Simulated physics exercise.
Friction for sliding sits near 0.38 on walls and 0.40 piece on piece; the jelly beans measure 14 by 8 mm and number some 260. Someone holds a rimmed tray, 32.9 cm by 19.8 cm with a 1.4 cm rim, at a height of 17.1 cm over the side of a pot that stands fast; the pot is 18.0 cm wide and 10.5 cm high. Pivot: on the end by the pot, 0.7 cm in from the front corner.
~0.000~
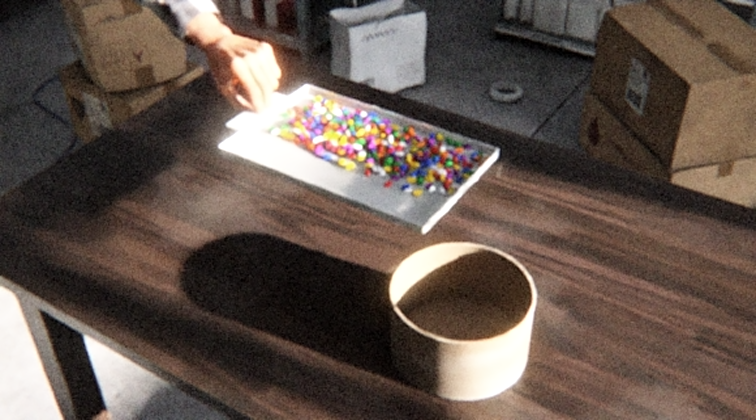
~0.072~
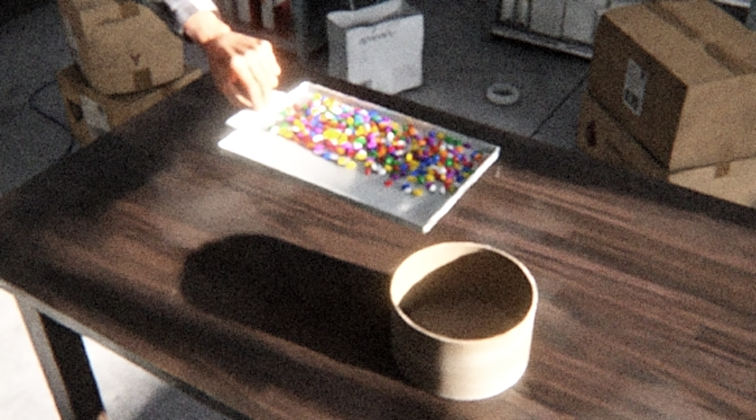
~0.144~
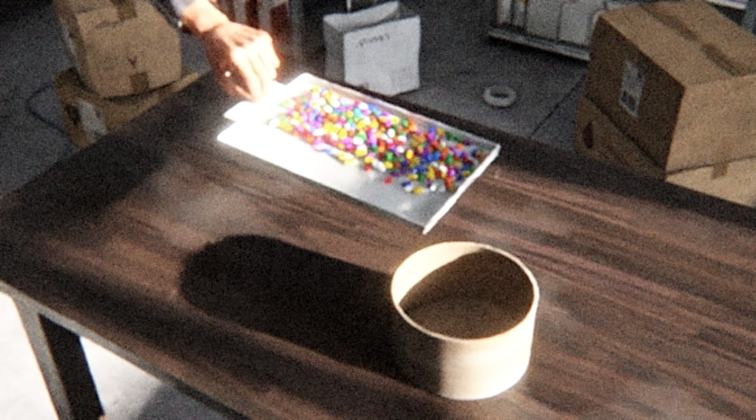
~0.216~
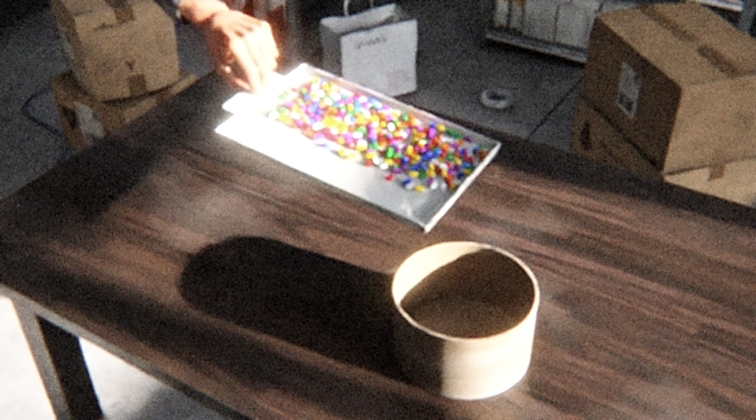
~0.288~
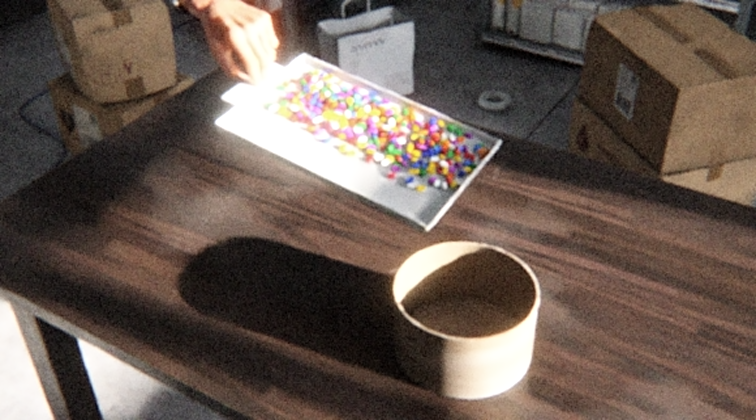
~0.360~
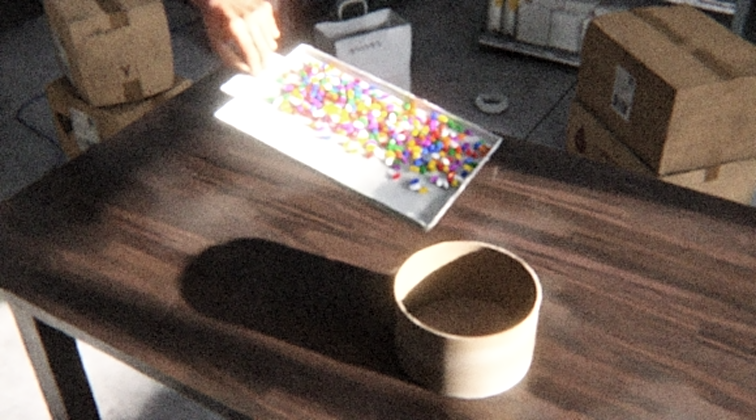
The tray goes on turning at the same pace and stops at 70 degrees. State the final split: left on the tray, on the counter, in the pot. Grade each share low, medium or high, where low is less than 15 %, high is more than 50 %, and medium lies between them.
Shares - tray: Medium, counter: Low, pot: High.
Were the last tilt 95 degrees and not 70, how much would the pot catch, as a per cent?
It would land at about 95 percent.
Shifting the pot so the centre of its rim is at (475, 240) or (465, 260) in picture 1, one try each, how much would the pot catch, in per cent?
The shares would be near 35 and 70 per cent respectively.
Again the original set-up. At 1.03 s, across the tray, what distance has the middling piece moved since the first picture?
11 cm.
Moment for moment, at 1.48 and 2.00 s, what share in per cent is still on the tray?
Roughly 80 then 55.
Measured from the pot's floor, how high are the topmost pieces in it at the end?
Height: Approx. 1.5 cm.
After 1.03 s, tilt 39 degrees; the tray holds 100 %, the pot 0 %.
After 1.48 s, tilt 57 degrees; the tray holds 80 %, the pot 15 %.
After 2.00 s, tilt 70 degrees; the tray holds 55 %, the pot 35 %.
In the end, at 3.8 s, tray 25 %, counter 0 %, pot 75 %.
